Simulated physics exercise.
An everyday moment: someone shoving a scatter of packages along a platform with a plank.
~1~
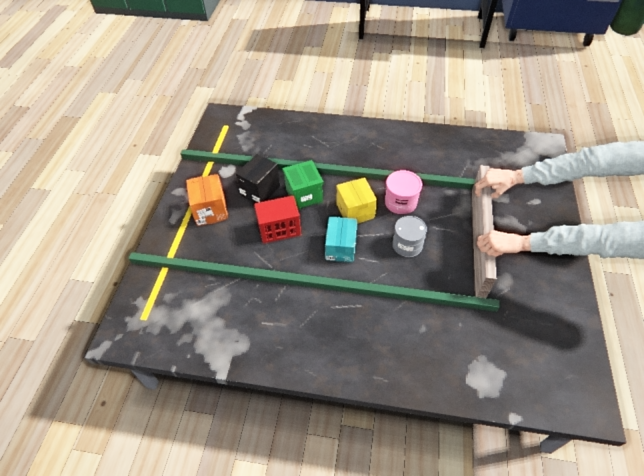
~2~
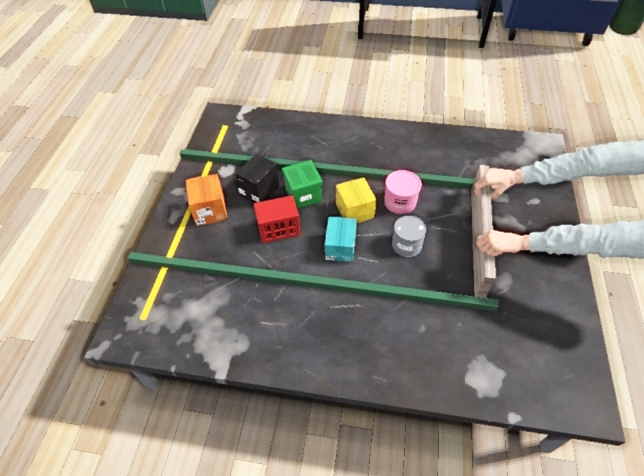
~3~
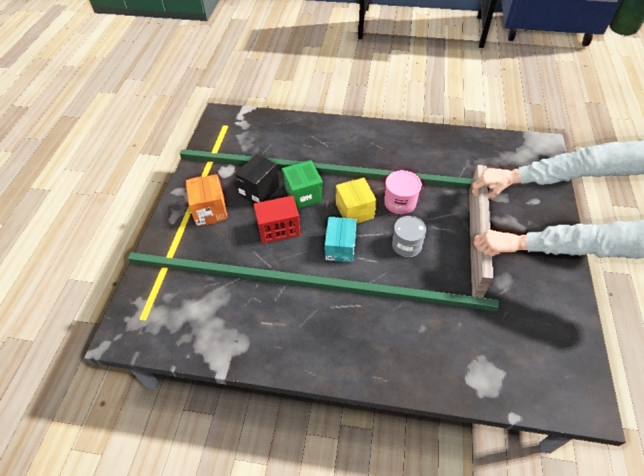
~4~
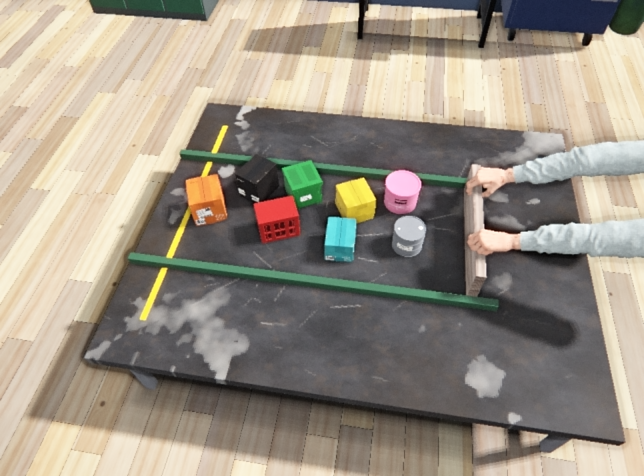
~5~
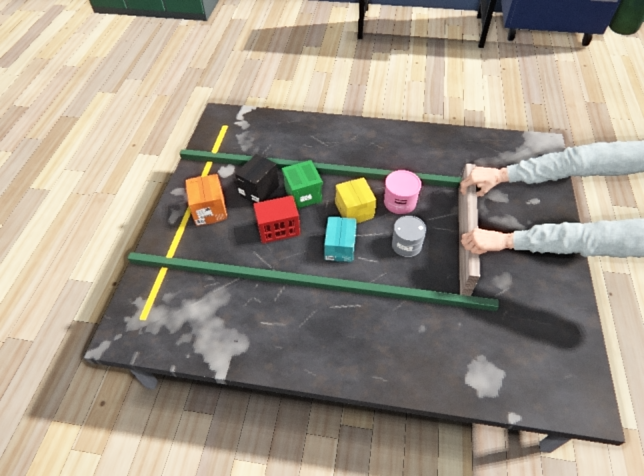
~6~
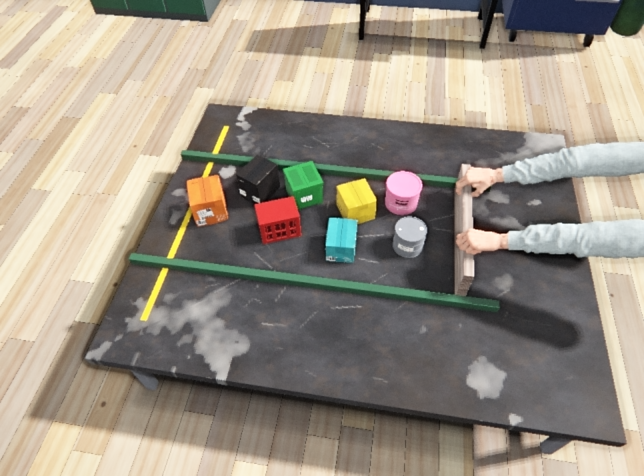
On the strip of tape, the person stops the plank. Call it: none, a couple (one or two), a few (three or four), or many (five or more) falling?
Call: A few.
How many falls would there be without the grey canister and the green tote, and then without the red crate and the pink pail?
3, then 3.
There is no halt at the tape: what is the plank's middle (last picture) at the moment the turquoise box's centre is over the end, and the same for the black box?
(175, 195) and then (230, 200), give or take.
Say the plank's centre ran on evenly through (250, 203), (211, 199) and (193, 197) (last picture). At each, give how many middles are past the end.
Past the end: 0, 2 and 4.
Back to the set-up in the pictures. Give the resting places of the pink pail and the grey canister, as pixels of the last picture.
I'd say approximately (189, 163) and then (167, 217).
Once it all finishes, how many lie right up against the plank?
4 of them.
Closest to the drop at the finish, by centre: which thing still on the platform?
The yellow box is foremost.
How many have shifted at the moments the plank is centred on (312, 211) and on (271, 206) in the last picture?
At the one place 7, at the other 8.
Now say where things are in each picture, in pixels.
The first frame shows orange parcel (208, 200); black box (259, 180); red crate (278, 220); plank (483, 229); tape (191, 208).
The second frame shows black box (258, 180); grey canister (409, 236).
The third frame shows red crate (278, 220); plank (480, 229).
The fourth frame shows orange parcel (207, 200); yellow box (355, 202).
The fifth frame shows black box (258, 180); pink pail (402, 193).
The sixth frame shows orange parcel (208, 201); black box (259, 181); red crate (278, 220); plank (463, 228); tape (191, 208).
Early on, none off yet; orange parcel at rest near (208, 201); black box at rest near (259, 181); red crate at rest near (278, 220).
A while later, none off yet; orange parcel at rest near (208, 201); black box travelled about its own width near (237, 176); red crate travelled about its own width near (251, 220).
Further along, none off yet; orange parcel travelled about its own width near (159, 197); black box travelled well along near (175, 170); red crate travelled well along near (187, 211).
Finally, the number that fall off is three or four; lost, green tote, red crate, black box and orange parcel.
